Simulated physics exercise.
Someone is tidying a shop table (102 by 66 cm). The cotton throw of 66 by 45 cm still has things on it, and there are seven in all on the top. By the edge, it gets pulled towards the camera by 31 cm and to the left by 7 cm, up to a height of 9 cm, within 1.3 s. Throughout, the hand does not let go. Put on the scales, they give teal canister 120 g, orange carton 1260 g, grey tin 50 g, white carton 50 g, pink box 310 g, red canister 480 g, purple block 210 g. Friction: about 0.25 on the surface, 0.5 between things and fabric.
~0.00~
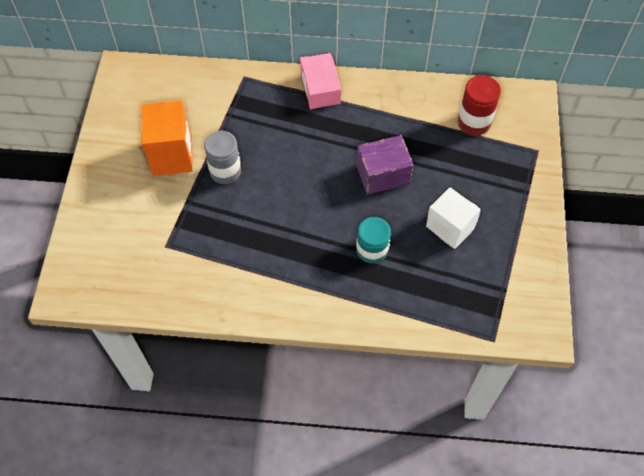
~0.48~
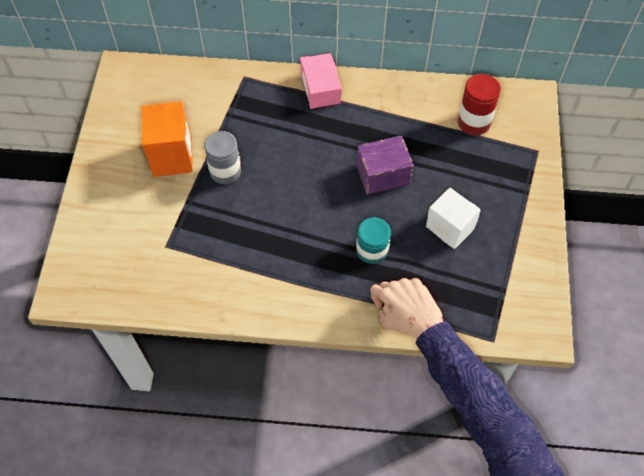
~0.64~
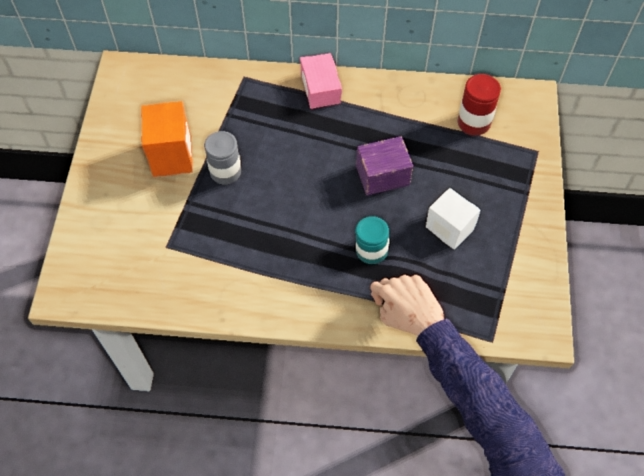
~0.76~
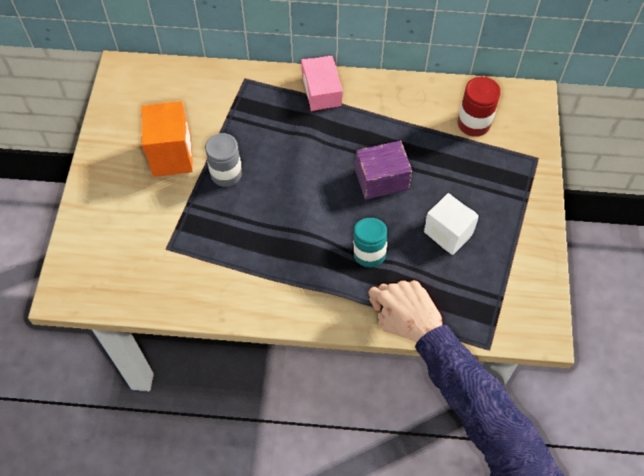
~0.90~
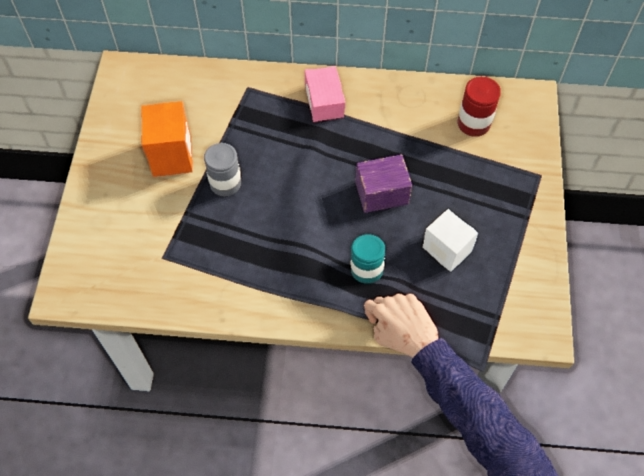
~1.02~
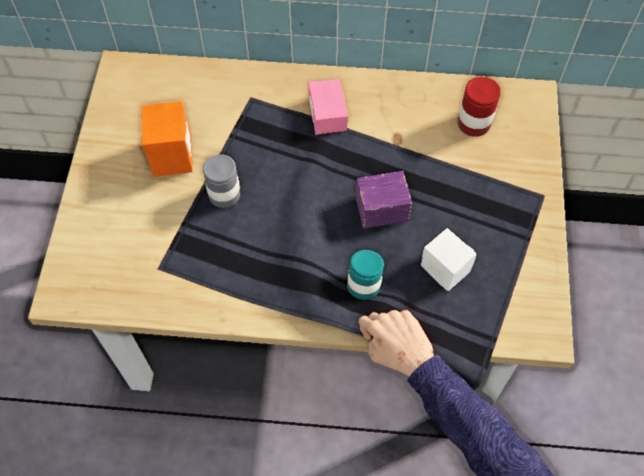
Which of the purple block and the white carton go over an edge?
At the end, the purple block fails to stay up; the white carton fails to stay up.
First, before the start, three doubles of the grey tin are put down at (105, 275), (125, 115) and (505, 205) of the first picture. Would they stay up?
In order: Holds on; holds on; comes off.
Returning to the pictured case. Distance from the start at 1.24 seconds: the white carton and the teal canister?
For the white carton, 20 centimetres, and for the teal canister, 15 centimetres.
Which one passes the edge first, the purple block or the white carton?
White.
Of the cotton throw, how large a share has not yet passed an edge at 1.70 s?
Near 45 in a hundred.
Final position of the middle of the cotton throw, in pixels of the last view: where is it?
I'd point to about (283, 357).
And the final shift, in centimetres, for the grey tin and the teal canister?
Estimate: Grey tin shifted some 30 cm, teal canister over the edge.
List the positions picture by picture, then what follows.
The first picture shows purple block (385, 155); white carton (455, 208); cotton throw corners (165, 247) (244, 77) (539, 151) (495, 343).
The second picture shows cotton throw corners (165, 248) (244, 77); grip (381, 306).
The third picture shows cotton throw corners (166, 248) (244, 77); grip (381, 304).
The fourth picture shows grey tin (221, 146); purple block (384, 160); pink box (322, 75); cotton throw corners (165, 250) (245, 78); grip (379, 309).
The fifth picture shows grey tin (220, 156); purple block (384, 174); pink box (325, 86); cotton throw corners (162, 259) (248, 87); grip (375, 322).
The sixth picture shows purple block (384, 190); white carton (451, 250); cotton throw corners (157, 270) (251, 97) (545, 196); grip (370, 338).
After 1.2 s, 85 % of the cotton throw is still over the top; white carton 18 cm off its start, purple block 16 cm off its start, teal canister 16 cm off its start.
After 1.5 s, 65 % of the cotton throw is still over the top; white carton 29 cm off its start, purple block 26 cm off its start, teal canister 24 cm off its start.
After 1.7 s, 45 % of the cotton throw is still over the top; white carton over the edge, purple block 35 cm off its start at (360, 315), pink box 31 cm off its start at (339, 197).
After 1.9 s, 35 % of the cotton throw is still over the top; white carton over the edge, purple block on its side, 43 cm off its start, pink box 35 cm off its start.
After 3.5 s, 30 % of the cotton throw is still over the top; purple block over the edge, white carton over the edge, pink box 37 cm off its start at (346, 222), teal canister over the edge.
